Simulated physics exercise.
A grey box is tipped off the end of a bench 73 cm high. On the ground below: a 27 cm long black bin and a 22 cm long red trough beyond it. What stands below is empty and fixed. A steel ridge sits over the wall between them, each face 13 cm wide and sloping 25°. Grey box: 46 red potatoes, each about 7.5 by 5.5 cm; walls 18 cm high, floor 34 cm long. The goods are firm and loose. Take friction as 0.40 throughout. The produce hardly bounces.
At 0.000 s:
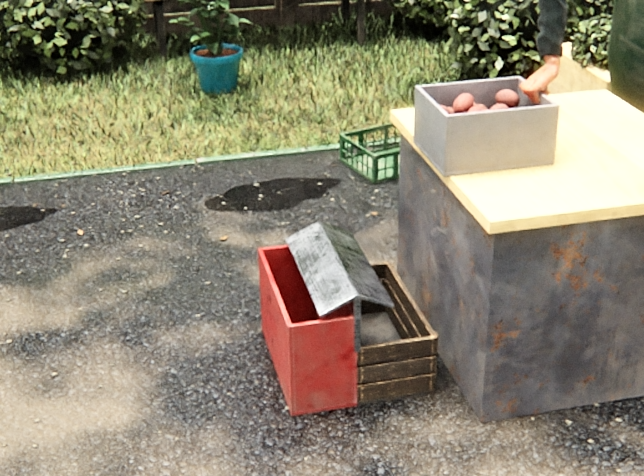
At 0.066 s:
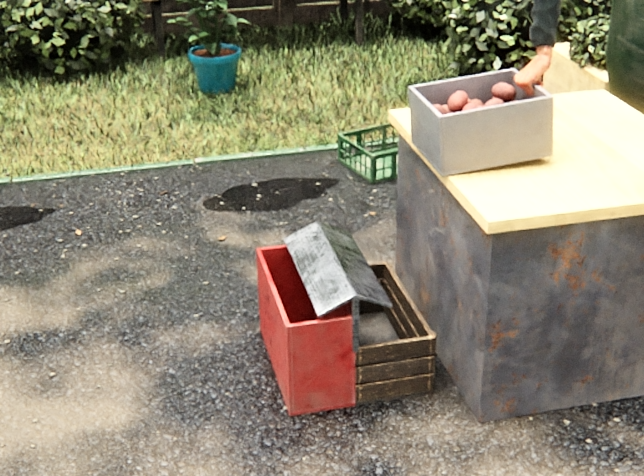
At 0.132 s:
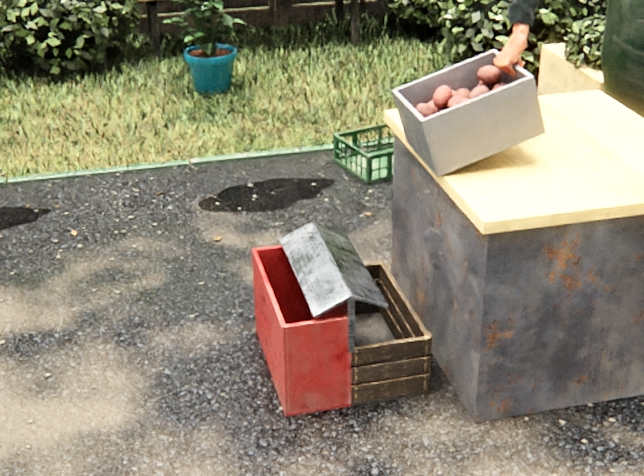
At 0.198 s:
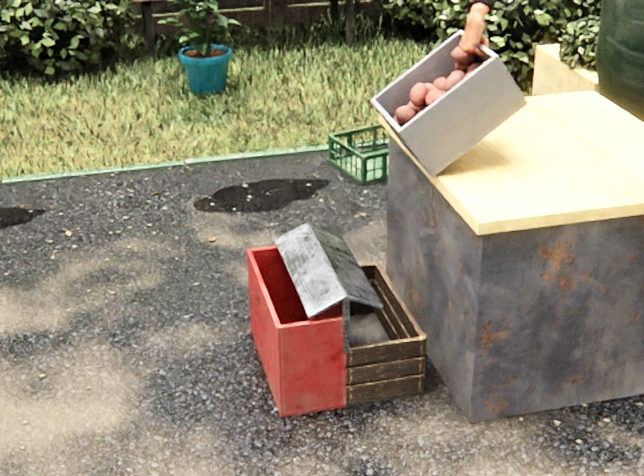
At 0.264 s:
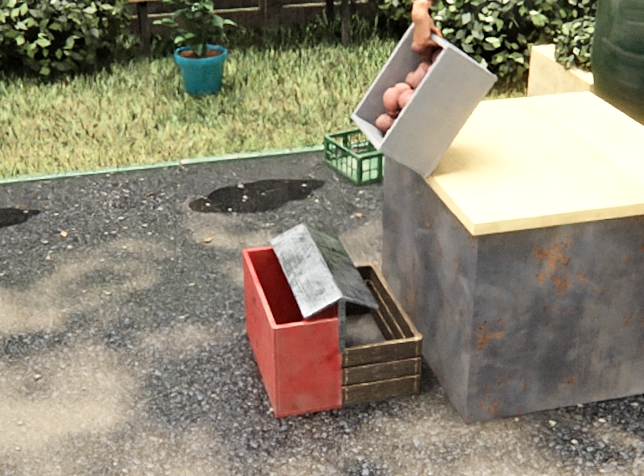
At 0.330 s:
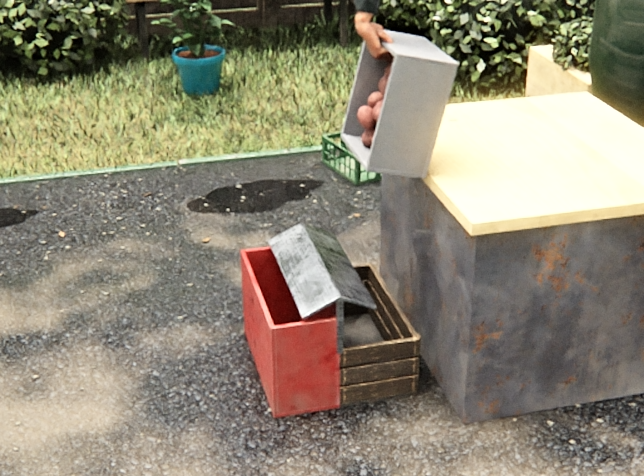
To begin with, a grey box of red potatoes sits level on a bench, a hand at its rim, above a red trough and a dark slatted bin joined by a steel ridge. The hand tilts the box leftward over the bench's end, slightly, then steeply, until it stands nearly upright, potatoes still inside.
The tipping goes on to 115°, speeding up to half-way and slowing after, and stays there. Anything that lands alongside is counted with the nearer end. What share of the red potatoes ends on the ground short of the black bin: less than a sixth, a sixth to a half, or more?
Expect under a sixth of the load on the ground short of the black bin.
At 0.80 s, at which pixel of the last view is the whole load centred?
At about (234, 301).
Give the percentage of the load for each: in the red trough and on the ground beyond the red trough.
Roughly 30 and 70 per cent.
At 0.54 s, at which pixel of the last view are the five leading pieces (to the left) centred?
At about (275, 158).
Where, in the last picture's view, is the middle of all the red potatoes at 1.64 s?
At about (126, 385).
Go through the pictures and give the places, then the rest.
In the first frame (we follow the rim corner now nearest the camera), grey box at (450, 115); red trough at (292, 325); tilt 0°; nothing out yet.
Grey box at (443, 116); tilt 5°, in the second frame.
Grey box at (425, 119); tilt 17°, in the third frame.
Grey box at (401, 129); tilt 35°, in the fourth frame.
Grey box at (380, 146); tilt 56°, in the fifth frame.
Grey box at (367, 166); red trough at (275, 327); tilt 76°; nothing out yet, in the sixth frame.
After 0.54 s, tilt 115°; 18 still in the grey box and 28 in the air.
After 0.80 s, tilt 115°; 4 still in the grey box, 4 in the red trough, 14 on the ground beyond the red trough and 24 in the air.
After 1.17 s, tilt 115°; 9 in the red trough, 28 on the ground beyond the red trough and 9 in the air.
Final count (at 1.64 s), 1 in the black bin, 13 in the red trough and 32 on the ground beyond the red trough. Asked share, 0 of 46, 0 per cent.
